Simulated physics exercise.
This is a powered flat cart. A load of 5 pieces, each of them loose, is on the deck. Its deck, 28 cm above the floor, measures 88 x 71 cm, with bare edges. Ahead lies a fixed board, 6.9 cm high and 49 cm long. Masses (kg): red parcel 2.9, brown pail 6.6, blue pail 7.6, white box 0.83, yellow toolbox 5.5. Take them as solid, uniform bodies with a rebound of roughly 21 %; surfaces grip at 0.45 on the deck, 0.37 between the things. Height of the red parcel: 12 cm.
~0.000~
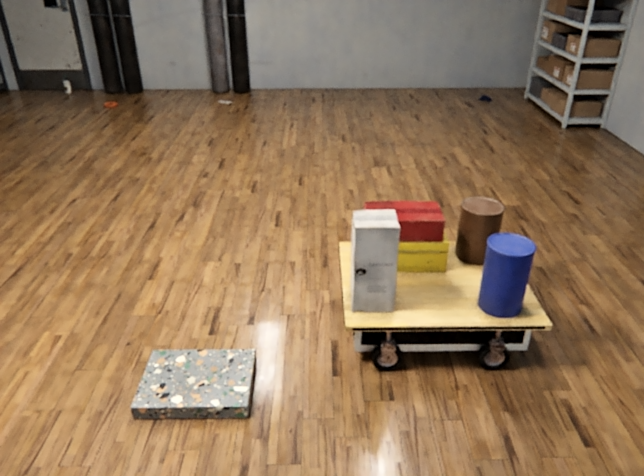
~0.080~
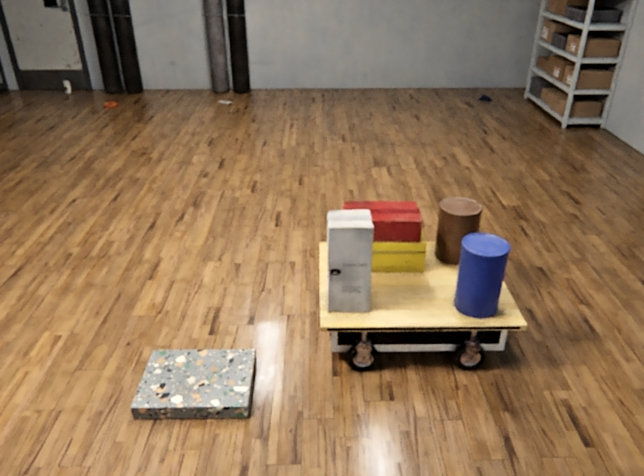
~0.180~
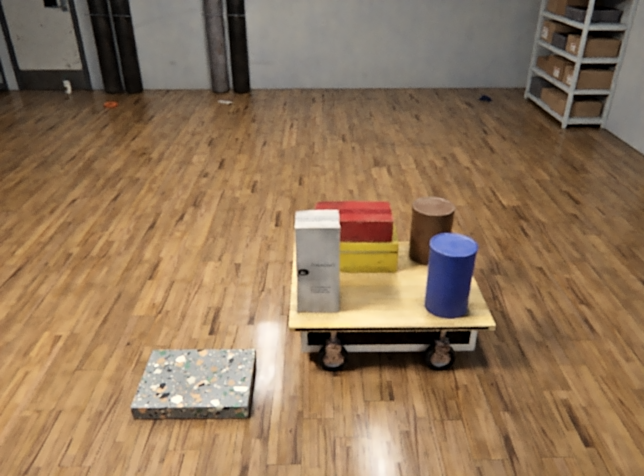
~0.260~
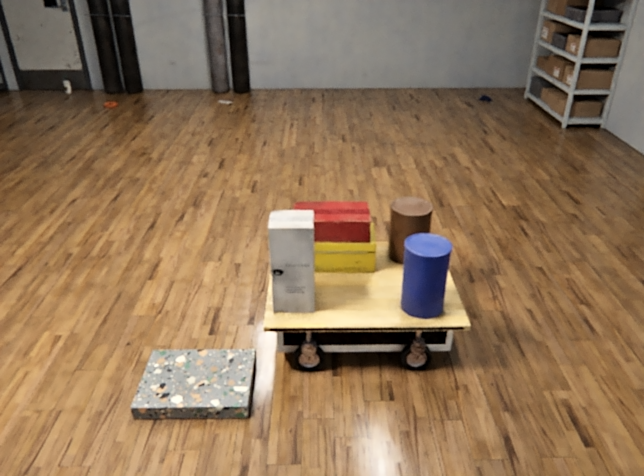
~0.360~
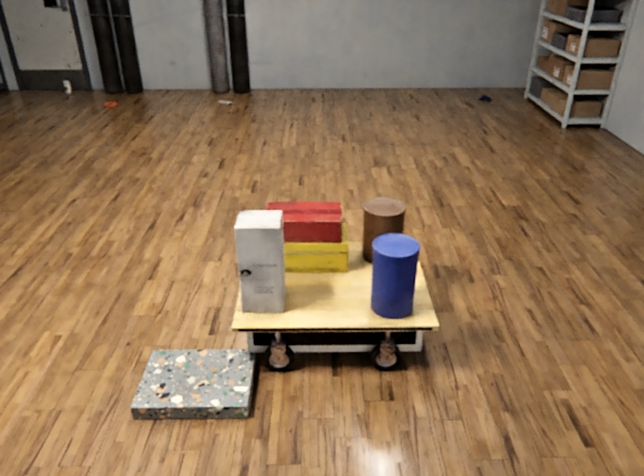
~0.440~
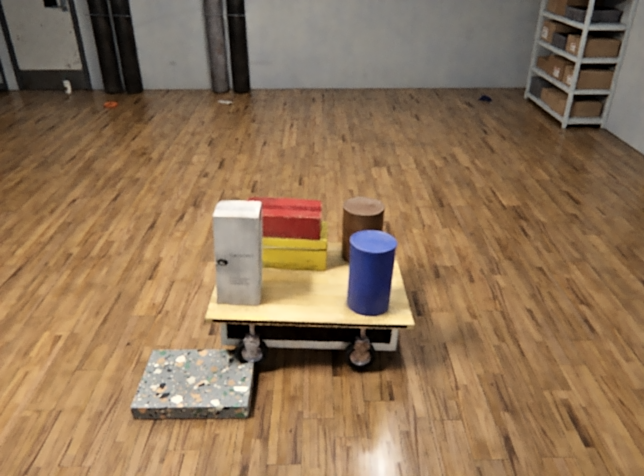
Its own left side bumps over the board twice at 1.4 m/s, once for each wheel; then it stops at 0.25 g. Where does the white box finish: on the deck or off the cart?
The white box is still aboard.
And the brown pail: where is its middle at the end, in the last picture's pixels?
Near (45, 234).
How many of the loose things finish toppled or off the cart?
2 of them.
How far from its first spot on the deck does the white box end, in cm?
About 38 cm.
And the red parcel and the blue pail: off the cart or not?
The red parcel ends on the deck; the blue pail finishes off the cart.
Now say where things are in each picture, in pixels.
In the first picture, 0 cm covered; white box (374, 262); red parcel (402, 221).
In the second picture, 11 cm covered; blue pail (480, 276).
In the third picture, 25 cm covered; red parcel (353, 221); brown pail (431, 231).
In the fourth picture, 36 cm covered; blue pail (425, 276); yellow toolbox (332, 247).
In the fifth picture, 50 cm covered; red parcel (304, 222); brown pail (383, 231).
In the sixth picture, 62 cm covered; white box (239, 253); blue pail (371, 273).
By 0.64 s, 90 cm covered; white box tilted 29° near (200, 217); blue pail tilted 13°; red parcel 7 cm from its spot.
By 0.94 s, 132 cm covered; white box tilted 74° near (154, 257); blue pail tilted 13°; brown pail tilted 12°.
By 1.24 s, 174 cm covered; white box on its side near (80, 276); blue pail tilted 56°; red parcel 11 cm from its spot.
By 1.74 s, 223 cm covered; blue pail now off the cart; white box on its side; red parcel 11 cm from its spot.
When it is over (2.3 s), off the cart, blue pail; lying over on the deck, white box; not toppled but over 10 cm from the start, red parcel; the other 2 within 10 cm of the start.
